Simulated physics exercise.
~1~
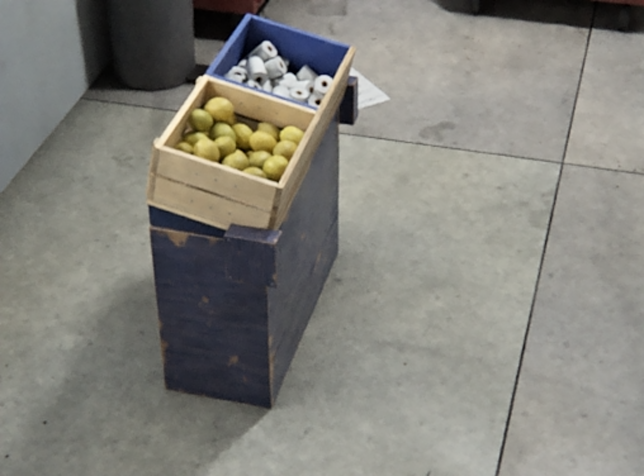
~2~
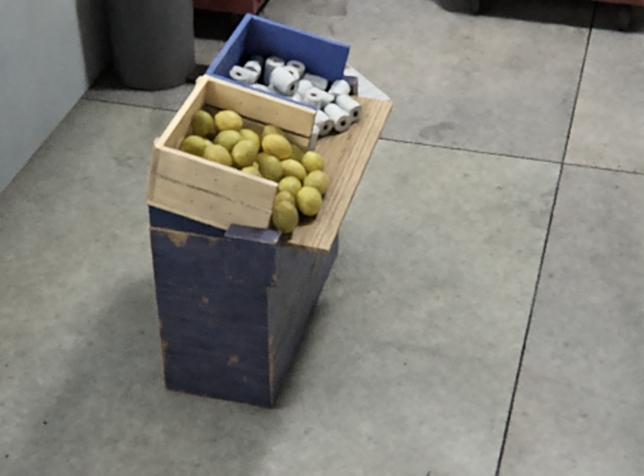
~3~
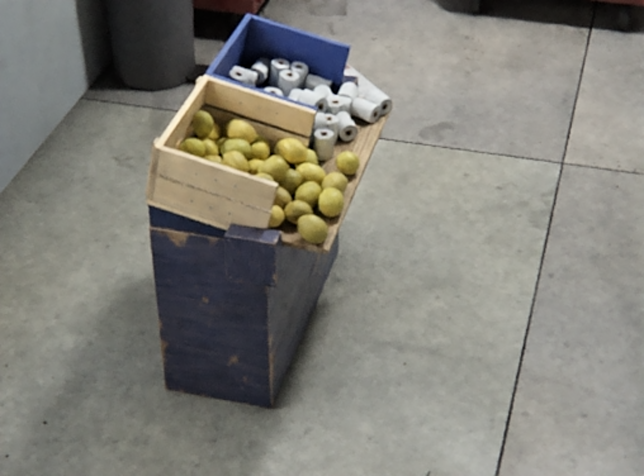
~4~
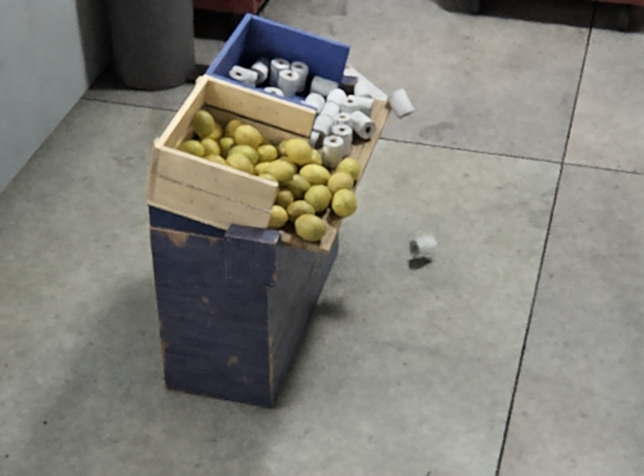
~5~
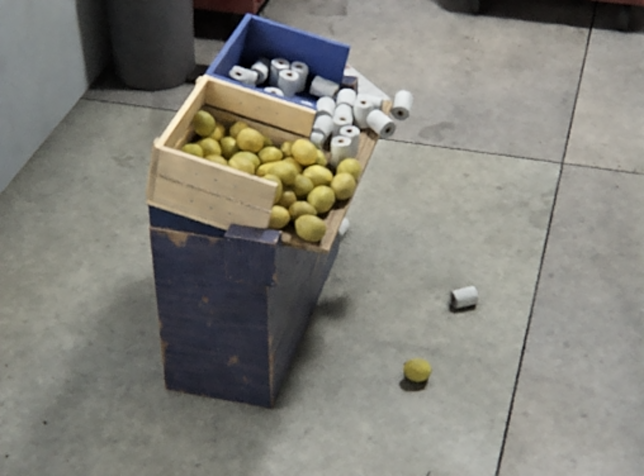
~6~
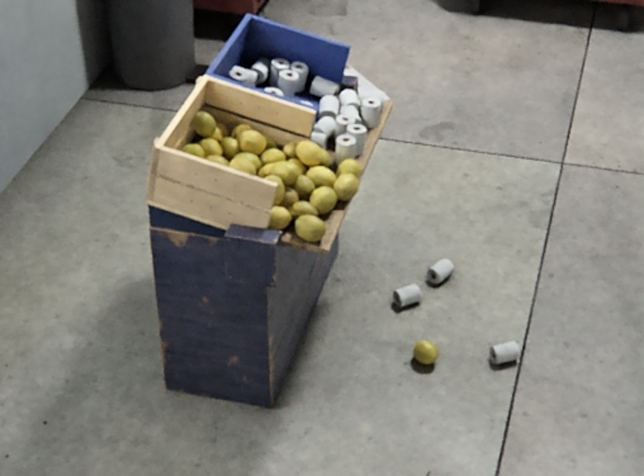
A wooden flap along the right side of two open boxes, one blue with pale paper rolls and one bare wood with lemons, drops outward above a dark, scuffed stand. Rolls and lemons slide right onto the lowered board and bunch together near its edge. A roll falls to the concrete floor, followed by a lemon and more rolls. At the end, three rolls and a single lemon lie on the floor to the right, while most of the load remains heaped in the boxes and on the flap.
